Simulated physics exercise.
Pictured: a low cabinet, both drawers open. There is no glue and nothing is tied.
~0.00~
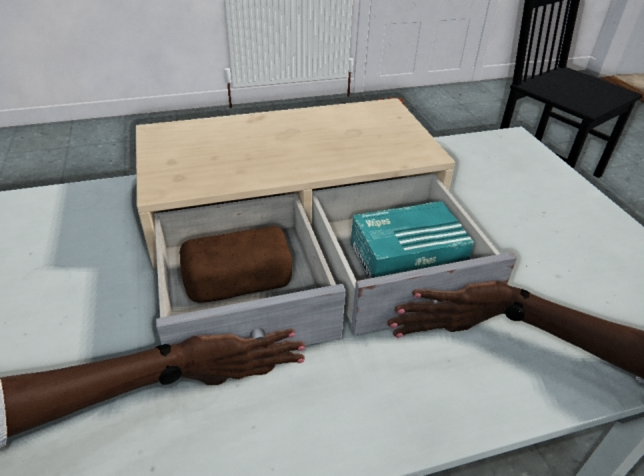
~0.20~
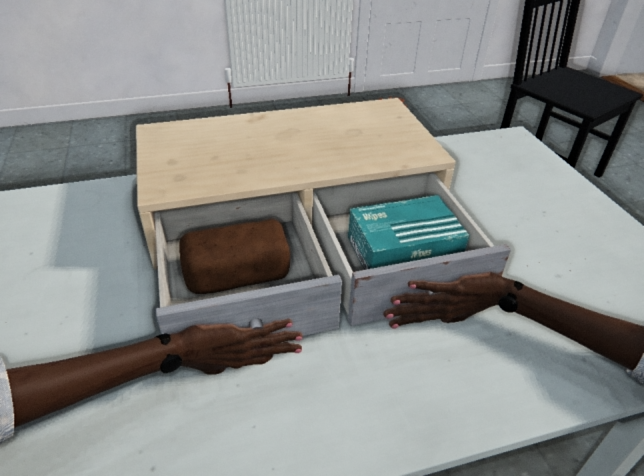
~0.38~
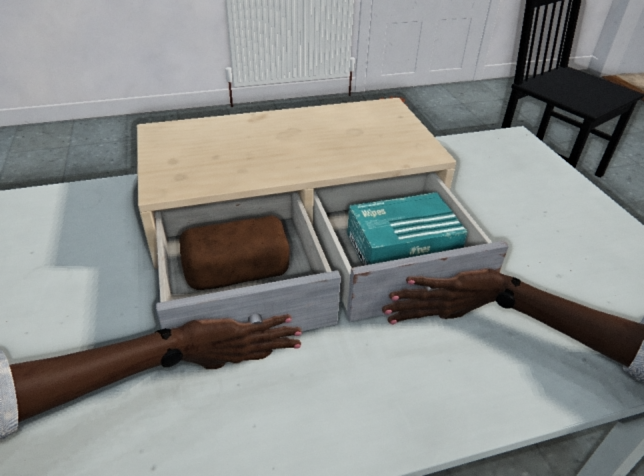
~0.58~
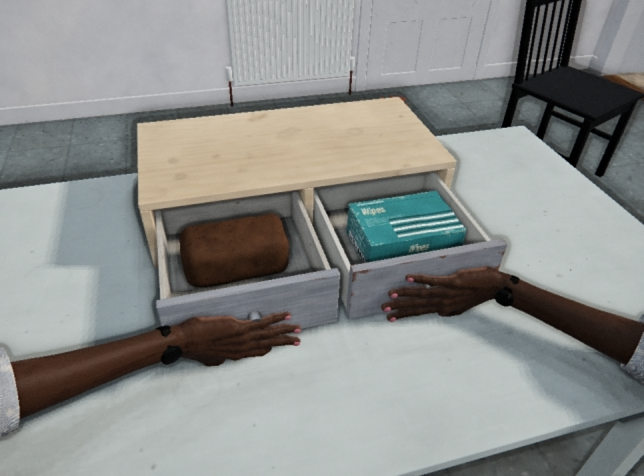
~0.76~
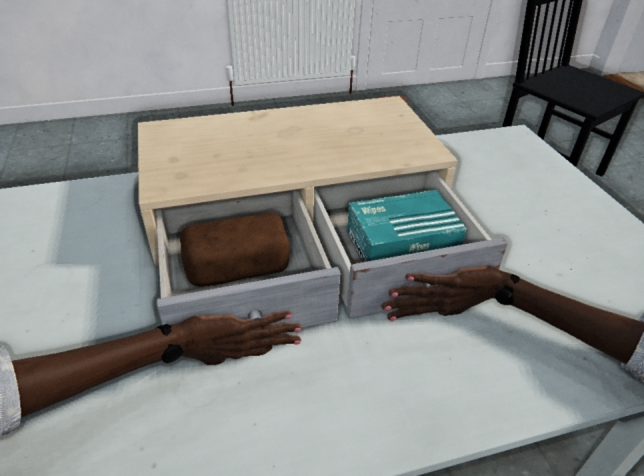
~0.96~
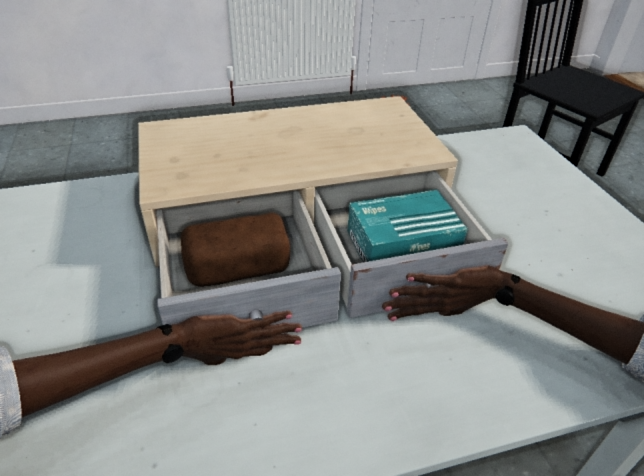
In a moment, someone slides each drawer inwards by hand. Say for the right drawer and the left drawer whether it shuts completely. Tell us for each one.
Here the right drawer shuts completely, the left drawer shuts completely.
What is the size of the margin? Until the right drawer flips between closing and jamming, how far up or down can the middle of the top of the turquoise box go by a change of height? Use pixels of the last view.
About 16 pixels, up.
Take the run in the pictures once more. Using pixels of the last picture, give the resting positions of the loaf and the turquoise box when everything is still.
The first finishes at (220, 177), while the second finishes at (363, 165).
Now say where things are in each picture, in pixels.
Right drawer (402, 243) wide open; left drawer (242, 271) wide open; turquoise box (410, 243), in the first frame.
Left drawer (241, 263) wide open; loaf (235, 256), in the second frame.
Right drawer (397, 233) wide open; chest (291, 173), in the third frame.
Left drawer (240, 257) wide open; turquoise box (404, 231), in the fourth frame.
Right drawer (397, 230) wide open; loaf (235, 249), in the fifth frame.
Right drawer (397, 230) wide open; left drawer (241, 256) wide open; chest (292, 172), in the sixth frame.
By 1.38 s, right drawer about half in; left drawer starting in.
By 1.68 s, right drawer about half in; left drawer about half in.
When it is over (2.4 s), the right drawer closes; the left drawer closes.
